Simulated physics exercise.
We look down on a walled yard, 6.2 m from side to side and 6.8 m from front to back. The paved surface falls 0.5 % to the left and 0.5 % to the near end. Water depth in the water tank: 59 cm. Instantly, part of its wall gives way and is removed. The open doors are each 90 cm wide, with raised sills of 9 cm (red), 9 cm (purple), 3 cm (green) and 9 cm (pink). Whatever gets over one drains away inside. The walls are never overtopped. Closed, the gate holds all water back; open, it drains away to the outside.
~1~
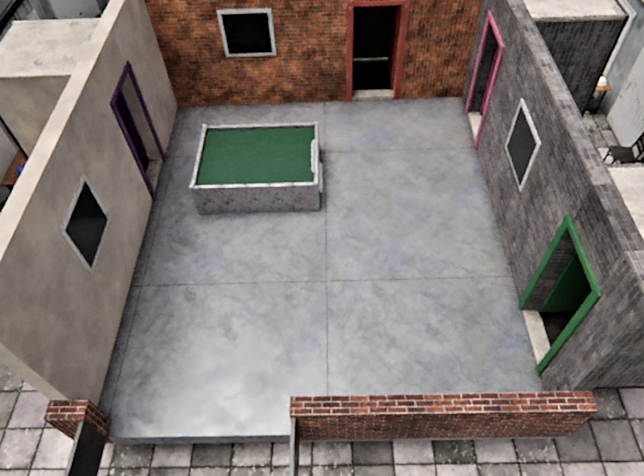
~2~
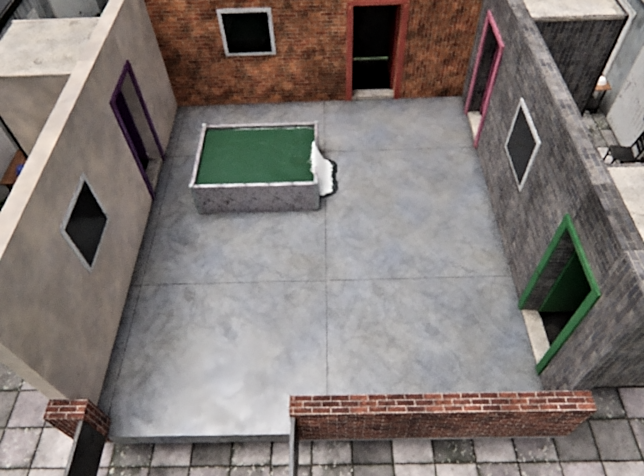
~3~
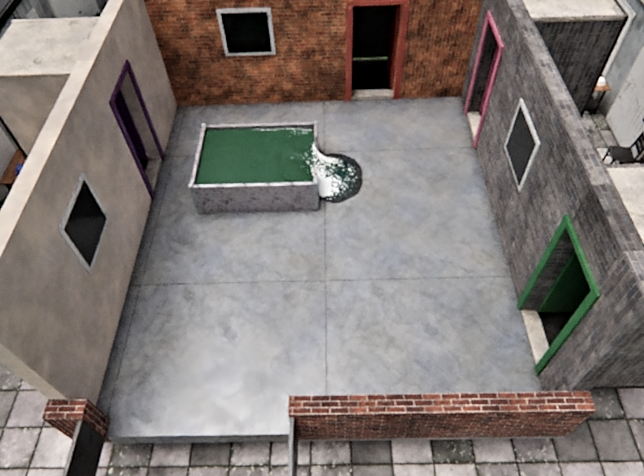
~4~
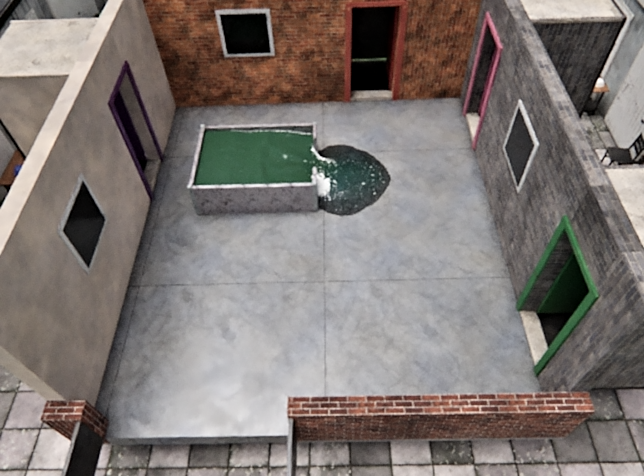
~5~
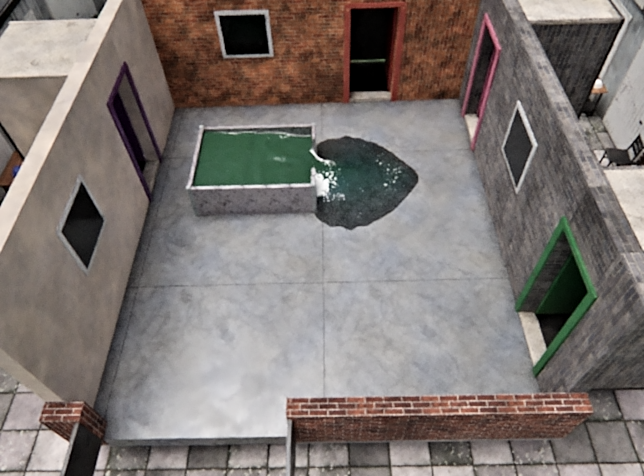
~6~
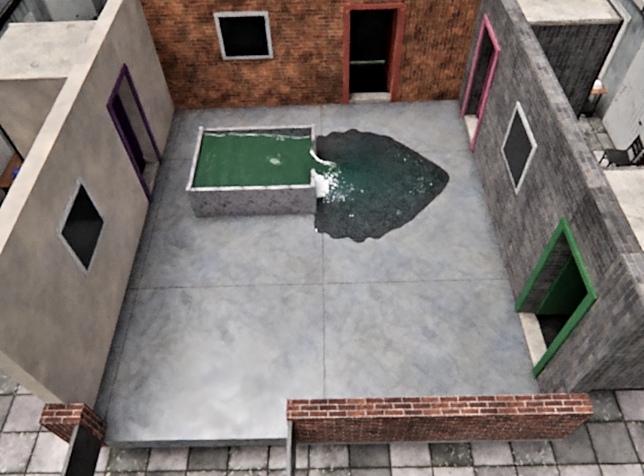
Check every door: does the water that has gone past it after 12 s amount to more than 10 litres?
The red door stops short of the limit; the purple door stops short of the limit; the green door overruns the limit; the pink door overruns the limit.
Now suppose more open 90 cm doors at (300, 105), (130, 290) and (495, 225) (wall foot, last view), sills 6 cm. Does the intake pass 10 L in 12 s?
In sequence the answers are less than that, less than that and more than that.
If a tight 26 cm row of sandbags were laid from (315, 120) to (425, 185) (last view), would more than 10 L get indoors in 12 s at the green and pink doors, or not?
Against the limit, the green door goes beyond it and the pink door stays within it.
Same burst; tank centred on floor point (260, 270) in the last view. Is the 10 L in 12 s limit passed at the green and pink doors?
Green door exceeded, pink door held.
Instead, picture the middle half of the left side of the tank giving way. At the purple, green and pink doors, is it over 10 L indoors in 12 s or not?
For purple, too much; for green, too little; for pink, too little.
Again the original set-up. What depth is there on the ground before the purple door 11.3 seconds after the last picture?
About 4.5 cm.
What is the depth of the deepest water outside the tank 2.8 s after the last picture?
Around 18 centimetres deep.
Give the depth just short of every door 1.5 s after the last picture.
Centimetres: Red 5 / purple 0 / green 2 / pink 18.
Then, 0.7 s after the last picture water covers 25 % of the floor and is deepest (28 cm) near (325, 178); red door not reached, purple door not reached, green door not reached, pink door 9 cm at the sill, 0 L in.
Then, 1.5 s after the last picture water covers 30 % of the floor and is deepest (27 cm) near (458, 102); red door 5 cm at the sill, 0 L in, purple door not reached, green door 2 cm at the sill, 0 L in, pink door 18 cm at the sill, 13 L in.
Then, 2.8 s after the last picture water covers 35 % of the floor and is deepest (18 cm) near (532, 414); red door 6 cm at the sill, 0 L in, purple door not reached, green door 5 cm at the sill, 3 L in, pink door 15 cm at the sill, 43 L in.
Then, 6.3 s after the last picture water covers 70 % of the floor and is deepest (12 cm) near (502, 401); red door 5 cm at the sill, 0 L in, purple door not reached, green door 6 cm at the sill, 15 L in, pink door 9 cm at the sill, 57 L in.
Then, 11.3 s after the last picture water covers 90 % of the floor and is deepest (8 cm) near (141, 235); red door 3 cm at the sill, 0 L in, purple door 5 cm at the sill, 0 L in, green door 5 cm at the sill, 39 L in, pink door 4 cm at the sill, 57 L in.
